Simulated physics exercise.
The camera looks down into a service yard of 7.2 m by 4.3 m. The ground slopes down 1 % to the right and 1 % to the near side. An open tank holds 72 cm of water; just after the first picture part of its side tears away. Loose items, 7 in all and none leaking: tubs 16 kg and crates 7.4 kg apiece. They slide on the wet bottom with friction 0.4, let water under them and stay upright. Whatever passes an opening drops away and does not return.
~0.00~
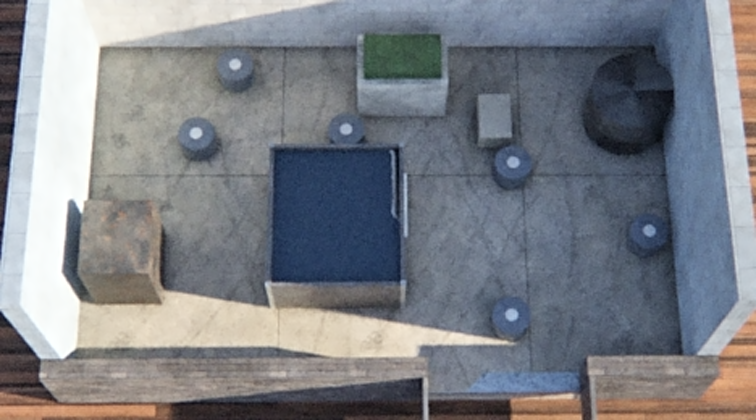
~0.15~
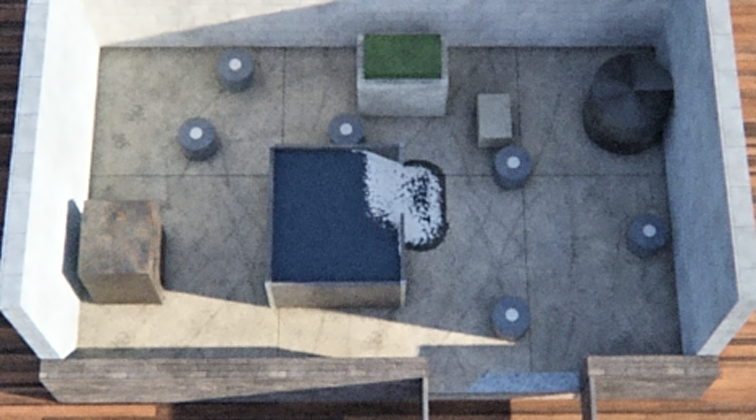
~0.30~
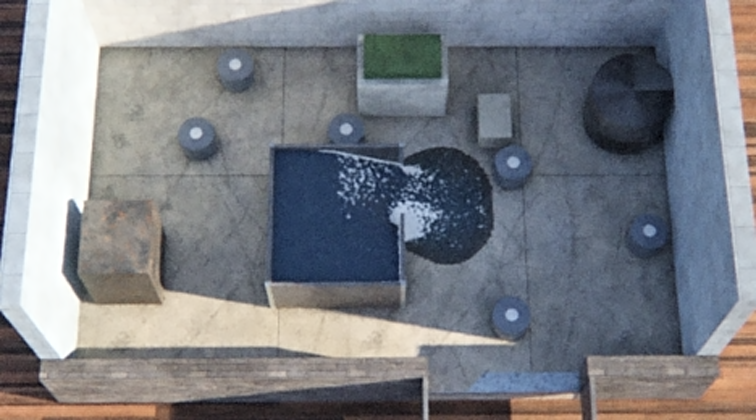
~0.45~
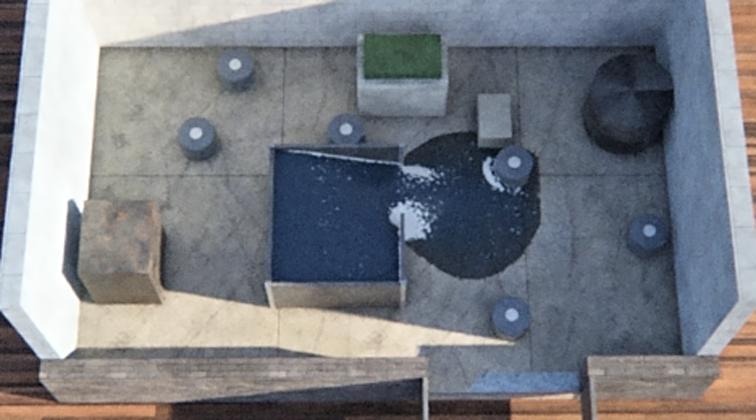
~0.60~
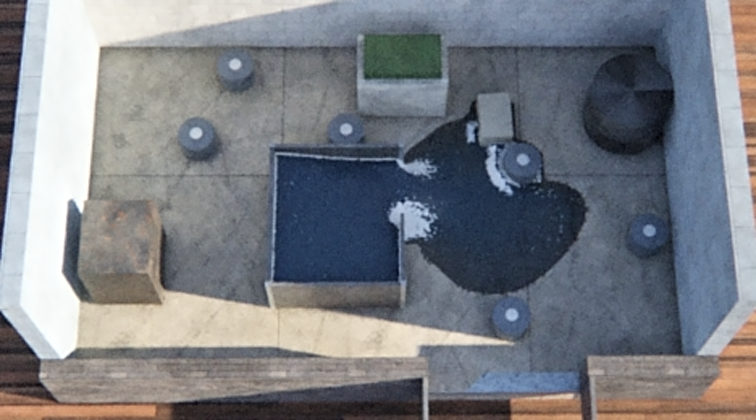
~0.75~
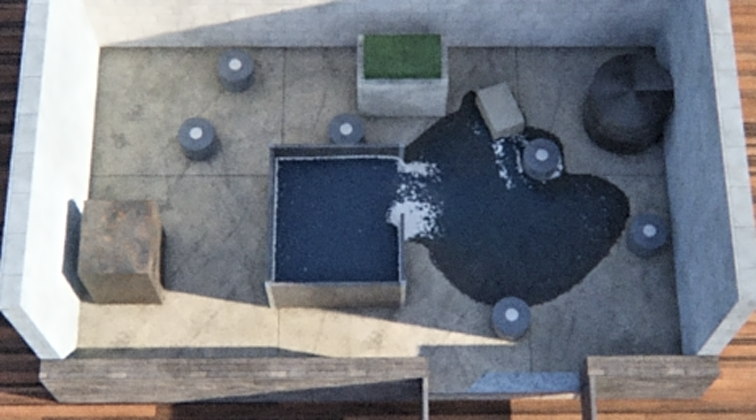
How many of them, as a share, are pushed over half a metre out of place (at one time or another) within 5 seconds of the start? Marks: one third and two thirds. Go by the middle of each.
Share: One to two thirds.
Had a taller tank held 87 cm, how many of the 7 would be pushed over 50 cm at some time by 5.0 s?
Then 4.
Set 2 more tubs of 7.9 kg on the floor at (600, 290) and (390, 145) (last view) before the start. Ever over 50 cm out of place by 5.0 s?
In turn: Past it, under.
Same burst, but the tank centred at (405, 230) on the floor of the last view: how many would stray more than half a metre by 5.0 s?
Then 4.
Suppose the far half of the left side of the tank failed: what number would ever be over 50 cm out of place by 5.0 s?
In that case 3 of them.
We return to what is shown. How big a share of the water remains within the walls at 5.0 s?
About 96 per cent.
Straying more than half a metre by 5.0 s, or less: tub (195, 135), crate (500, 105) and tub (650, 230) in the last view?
In that order: Less, more, over.
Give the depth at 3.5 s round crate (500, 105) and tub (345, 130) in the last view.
Roughly 21 and 0 cm.
After 1.1 s 2 of 7 are over 50 cm from their spots; 0 afloat.
After 2.2 s 3 of 7 are over 50 cm from their spots; 3 afloat.
After 3.5 s 3 of 7 are over 50 cm from their spots; 2 afloat.
After 5.0 s 4 of 7 are over 50 cm from their spots, and 4 have been at some point; 2 afloat.
